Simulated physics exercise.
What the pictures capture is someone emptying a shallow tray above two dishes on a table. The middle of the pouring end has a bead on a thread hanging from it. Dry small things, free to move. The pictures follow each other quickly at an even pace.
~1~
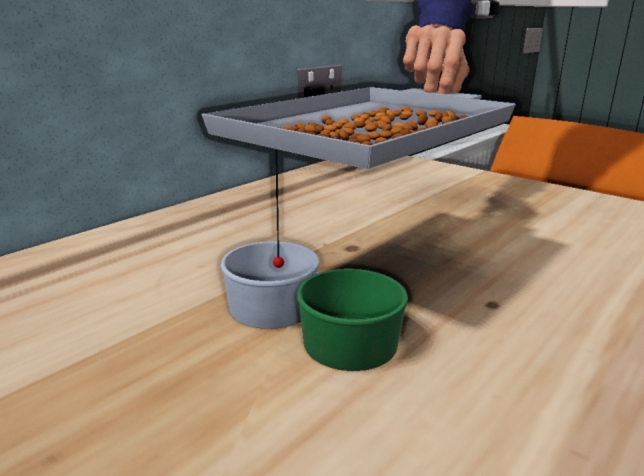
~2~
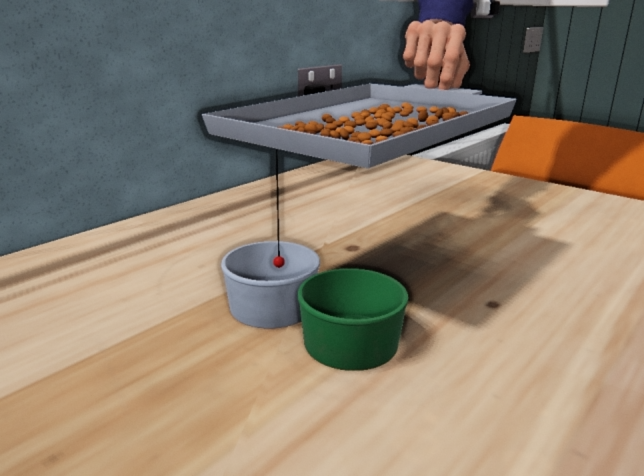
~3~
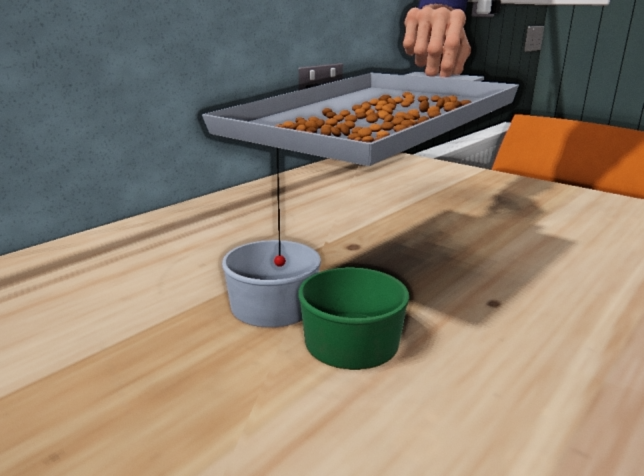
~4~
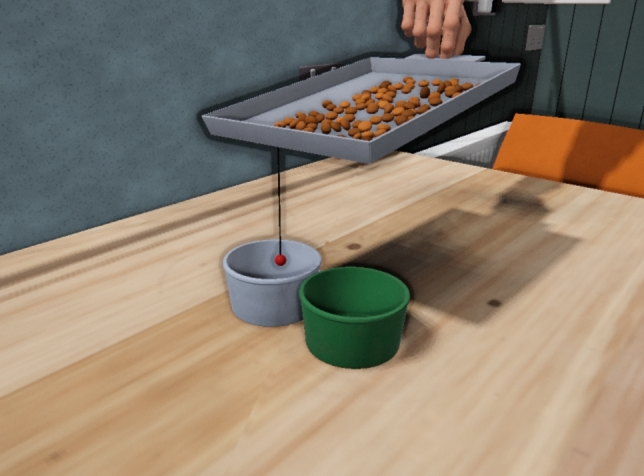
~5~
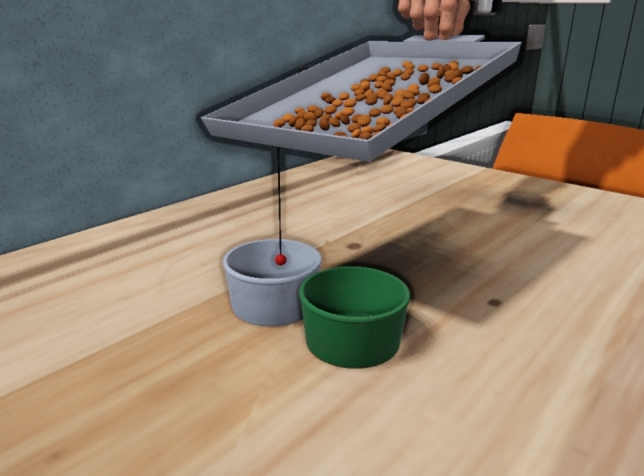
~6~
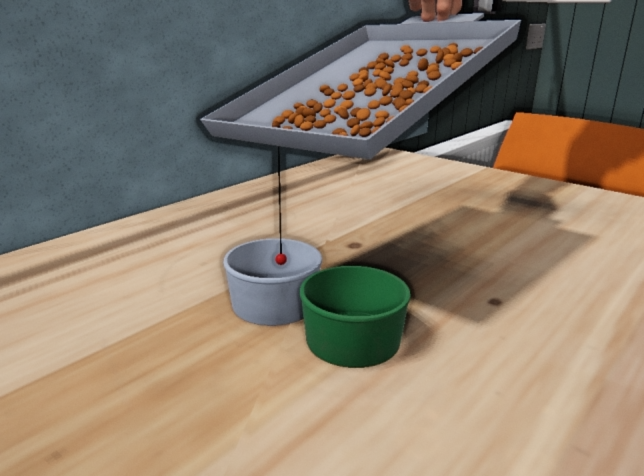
To begin with, a hand holds a shallow grey tray of small brown pieces nearly level above a grey dish and a green dish, a red bead hanging beneath it. The hand then steadily raises the far end, and the tray slants more steeply toward its lower left corner.
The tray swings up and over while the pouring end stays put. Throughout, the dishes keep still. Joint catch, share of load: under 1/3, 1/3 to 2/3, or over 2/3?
Under one part in three.
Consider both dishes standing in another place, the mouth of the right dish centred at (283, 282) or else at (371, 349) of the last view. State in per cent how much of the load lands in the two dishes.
In turn 50 and 30 in a hundred.
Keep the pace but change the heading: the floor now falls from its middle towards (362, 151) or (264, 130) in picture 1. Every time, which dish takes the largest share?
First it's the dish to the right, then it's the dish to the left.
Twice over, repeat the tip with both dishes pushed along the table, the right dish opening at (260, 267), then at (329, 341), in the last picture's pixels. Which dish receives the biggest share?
Try 1: The right-hand one. Try 2: The left-hand one.
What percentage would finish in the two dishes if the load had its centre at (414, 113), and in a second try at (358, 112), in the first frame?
Try 1: 0 %; try 2: 0 %.
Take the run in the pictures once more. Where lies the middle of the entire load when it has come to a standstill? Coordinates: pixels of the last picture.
(198, 333).
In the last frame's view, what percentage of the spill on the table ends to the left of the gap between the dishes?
Estimate: About 100 in every hundred.
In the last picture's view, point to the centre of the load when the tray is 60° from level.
(279, 117).
Just after the last frame, tray tipped steeply; almost all on the tray; just a few in the air.
A moment on, tray tipped right over; roughly two thirds on the tray; roughly a third outside both; about a tenth in the air.
Further on, tray tipped past a quarter turn; just a few in the right dish; just a few in the left dish; almost all outside both.
When it is over, tray tipped past a quarter turn; just a few in the right dish; just a few in the left dish; almost all outside both.
